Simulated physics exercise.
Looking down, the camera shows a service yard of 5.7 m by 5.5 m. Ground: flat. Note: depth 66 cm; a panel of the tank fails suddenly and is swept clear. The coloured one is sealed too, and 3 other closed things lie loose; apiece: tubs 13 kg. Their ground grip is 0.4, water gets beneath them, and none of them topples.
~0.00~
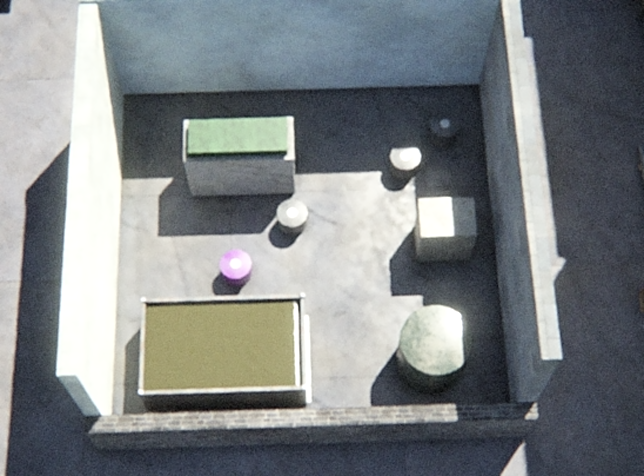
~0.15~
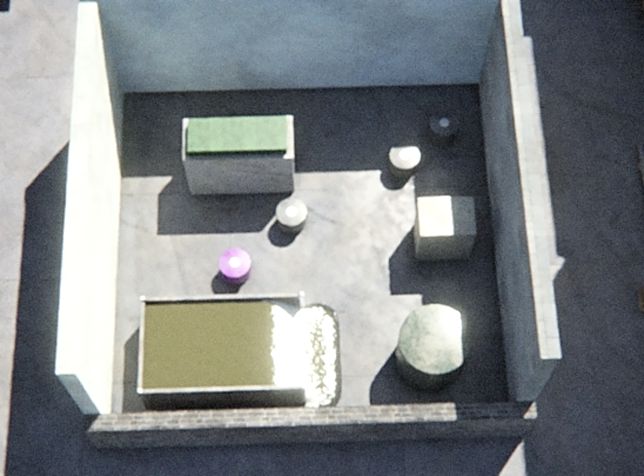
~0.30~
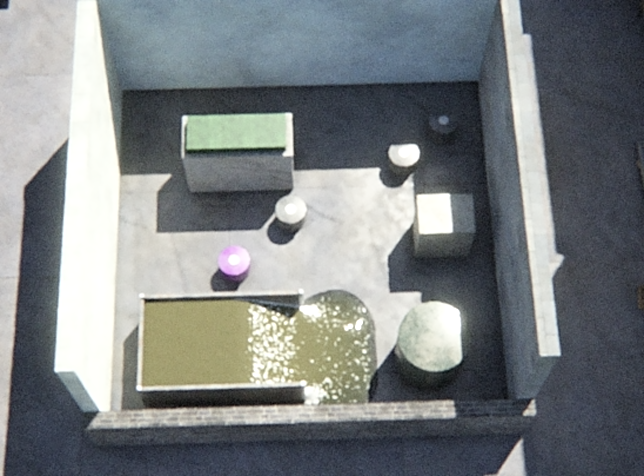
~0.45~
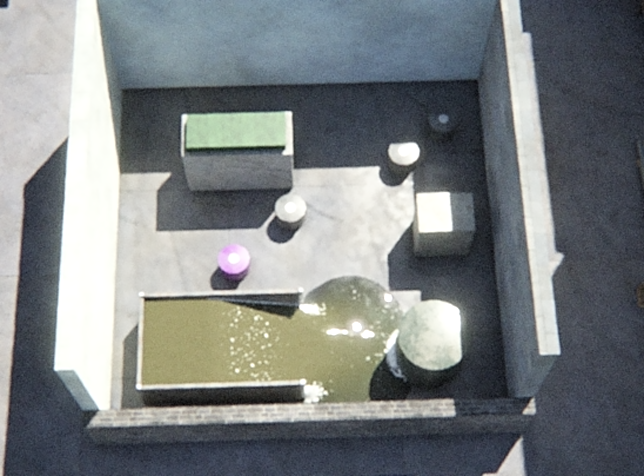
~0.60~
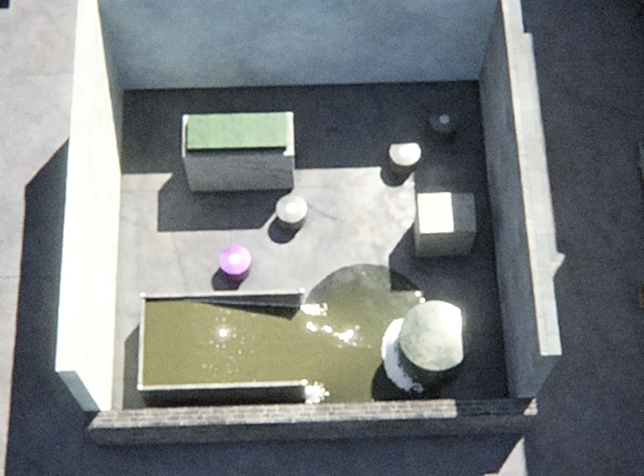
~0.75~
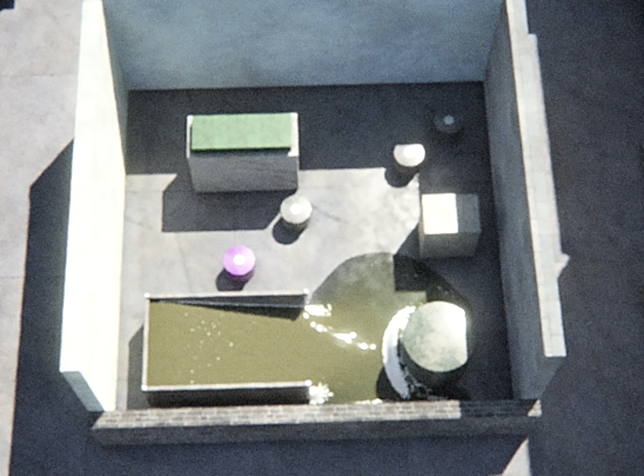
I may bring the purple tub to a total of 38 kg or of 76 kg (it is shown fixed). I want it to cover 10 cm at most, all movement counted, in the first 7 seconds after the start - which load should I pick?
You should pick the light one.
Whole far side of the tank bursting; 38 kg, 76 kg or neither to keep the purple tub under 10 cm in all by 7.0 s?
In that case no choice suffices.
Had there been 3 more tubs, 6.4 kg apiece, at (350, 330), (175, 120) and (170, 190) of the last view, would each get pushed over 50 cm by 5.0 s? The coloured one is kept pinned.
One after another they come out beyond the mark, within the mark, within the mark.
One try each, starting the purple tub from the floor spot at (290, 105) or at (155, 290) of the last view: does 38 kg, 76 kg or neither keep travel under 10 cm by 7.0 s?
Try 1: Greater mass required. Try 2: Lesser mass sufficient.
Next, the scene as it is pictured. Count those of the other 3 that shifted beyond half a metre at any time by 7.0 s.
By my tally, 3.
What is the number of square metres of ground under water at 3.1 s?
About 17 m2 is covered.
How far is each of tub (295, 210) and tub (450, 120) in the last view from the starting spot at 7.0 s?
Net distance: First 200 cm, second 120 cm.
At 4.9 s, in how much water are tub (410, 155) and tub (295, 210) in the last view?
Depths: Near 15 cm, then near 8 cm.
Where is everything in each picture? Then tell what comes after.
The first frame shows the purple tub at (236, 264), on the bottom; 2.9 m2 under water; 0 of 4 have shifted.
The second frame shows the purple tub at (235, 263), on the bottom; 3.6 m2 under water; 0 of 4 have shifted.
The third frame shows the purple tub at (234, 260) rests on the ground; 4.6 m2 under water; 0 of 4 have shifted.
The fourth frame shows the purple tub at (234, 259) rests on the ground; 5.6 m2 under water; 0 of 4 have shifted.
The fifth frame shows the purple tub at (235, 260), on the bottom; 6.3 m2 under water; 0 of 4 have shifted.
The sixth frame shows the purple tub at (239, 260), on the bottom; 7.1 m2 under water; 0 of 4 have shifted.
After 1.4 s the purple tub would be 0 cm from its start with 38 kg and 0 cm from its start with 76 kg; 0 cm of water round it then.
After 3.1 s the purple tub would be 0 cm from its start with 38 kg and 0 cm from its start with 76 kg; 0 cm of water round it then.
After 4.9 s the purple tub would be 0 cm from its start with 38 kg and 0 cm from its start with 76 kg; 1 cm of water round it then.
After 7.0 s the purple tub would be 0 cm from its start with 38 kg and 0 cm from its start with 76 kg; 1 cm of water round it then.
